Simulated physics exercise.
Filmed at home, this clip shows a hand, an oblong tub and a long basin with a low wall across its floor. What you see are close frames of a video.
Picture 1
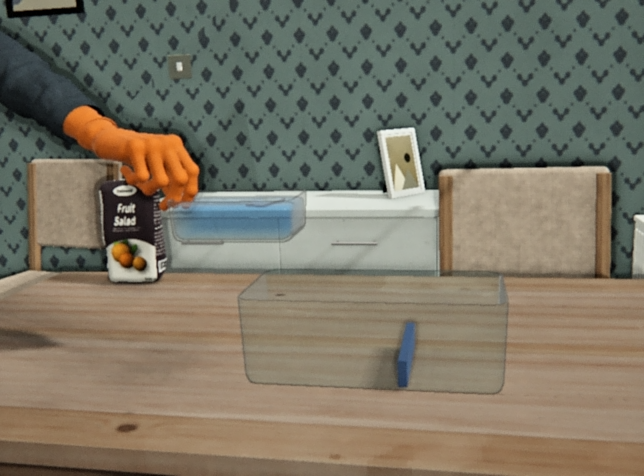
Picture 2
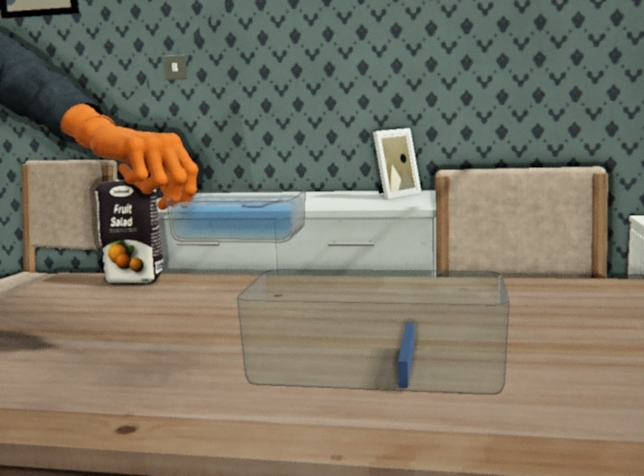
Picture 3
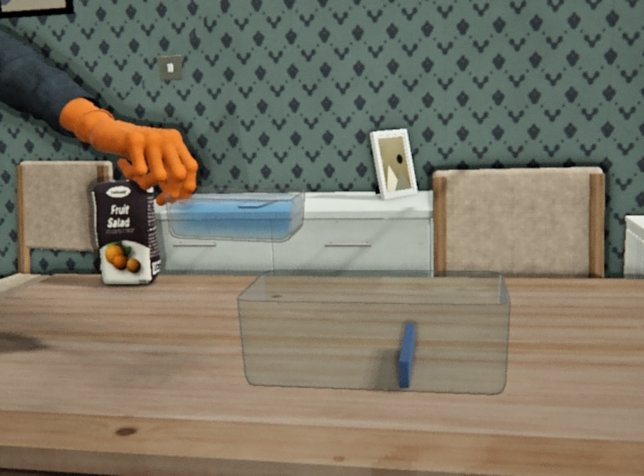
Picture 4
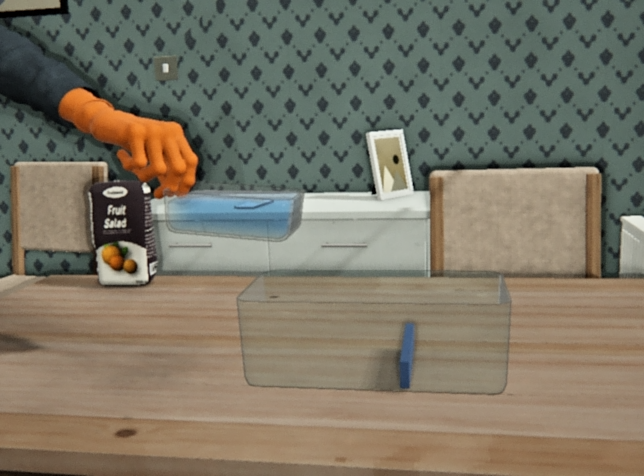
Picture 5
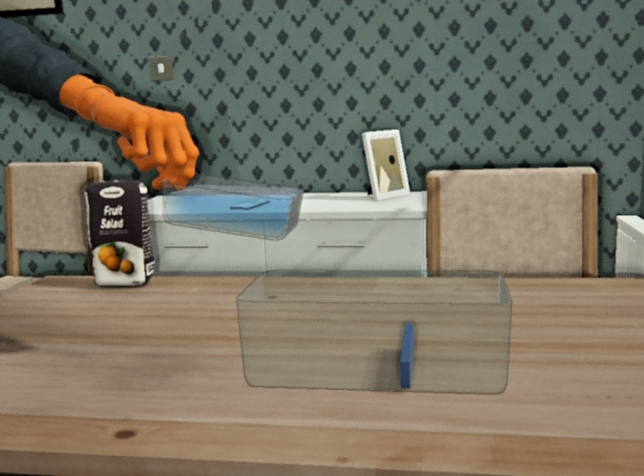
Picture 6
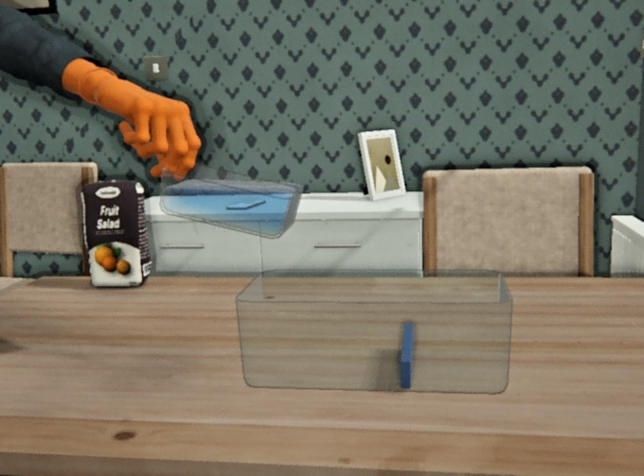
A clear tub of blue water, held by an orange-gloved hand above a long see-through basin on a wooden table, slowly tilted down to the right as its left end rose.
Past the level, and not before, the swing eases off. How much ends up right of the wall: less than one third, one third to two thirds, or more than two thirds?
Less than one third.
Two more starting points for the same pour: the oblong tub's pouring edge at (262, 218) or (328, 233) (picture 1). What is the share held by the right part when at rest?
It comes to about 10 %, followed by about 45 %.
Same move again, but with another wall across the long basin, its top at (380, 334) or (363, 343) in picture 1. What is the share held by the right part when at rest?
Around 55 percent in try one and around 65 percent in try two.
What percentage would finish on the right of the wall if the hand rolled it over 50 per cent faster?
Close to 35 in a hundred.
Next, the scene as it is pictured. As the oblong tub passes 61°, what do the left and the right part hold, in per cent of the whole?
Left side around 30 per cent; right side around 0 per cent.
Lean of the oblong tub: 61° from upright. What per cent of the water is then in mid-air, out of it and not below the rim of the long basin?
45 in a hundred.
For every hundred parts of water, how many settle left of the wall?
I'd put it near 75 per cent.
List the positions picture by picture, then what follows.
In the first frame, it leans 0°; its right rim is at (299, 197); the water meets the walls at (185, 202) and (299, 201); the long basin's rim runs from (253, 285) to (504, 289); the wall's top is at (407, 341).
In the second frame, it leans 1°; its right rim is at (299, 197); the water meets the walls at (183, 202) and (298, 201).
In the third frame, it leans 2°; its right rim is at (298, 197); the water meets the walls at (182, 200) and (298, 199).
In the fourth frame, it leans 5°; its right rim is at (298, 196); the water meets the walls at (180, 196) and (297, 196).
In the fifth frame, it leans 9°; its right rim is at (297, 196); the water meets the walls at (178, 191) and (298, 193).
In the sixth frame, it leans 14°; its right rim is at (296, 196); the water meets the walls at (176, 185) and (296, 192); 2 per cent is over the edge.
A moment on, the oblong tub is tipped part way and 25 per cent is still to pour, 30 is left of the wall and 0 right of it.
Next, the oblong tub is tipped on its side and 5 per cent is still to pour, 73 is left of the wall and 11 right of it.
Then the oblong tub is tipped on its side and 0 per cent is still to pour, 80 is left of the wall and 14 right of it.
Later the oblong tub is tipped on its side and 0 per cent is still to pour, 77 is left of the wall and 18 right of it.
In the end 77 per cent lies left of the wall, 18 right of it and 5 outside.
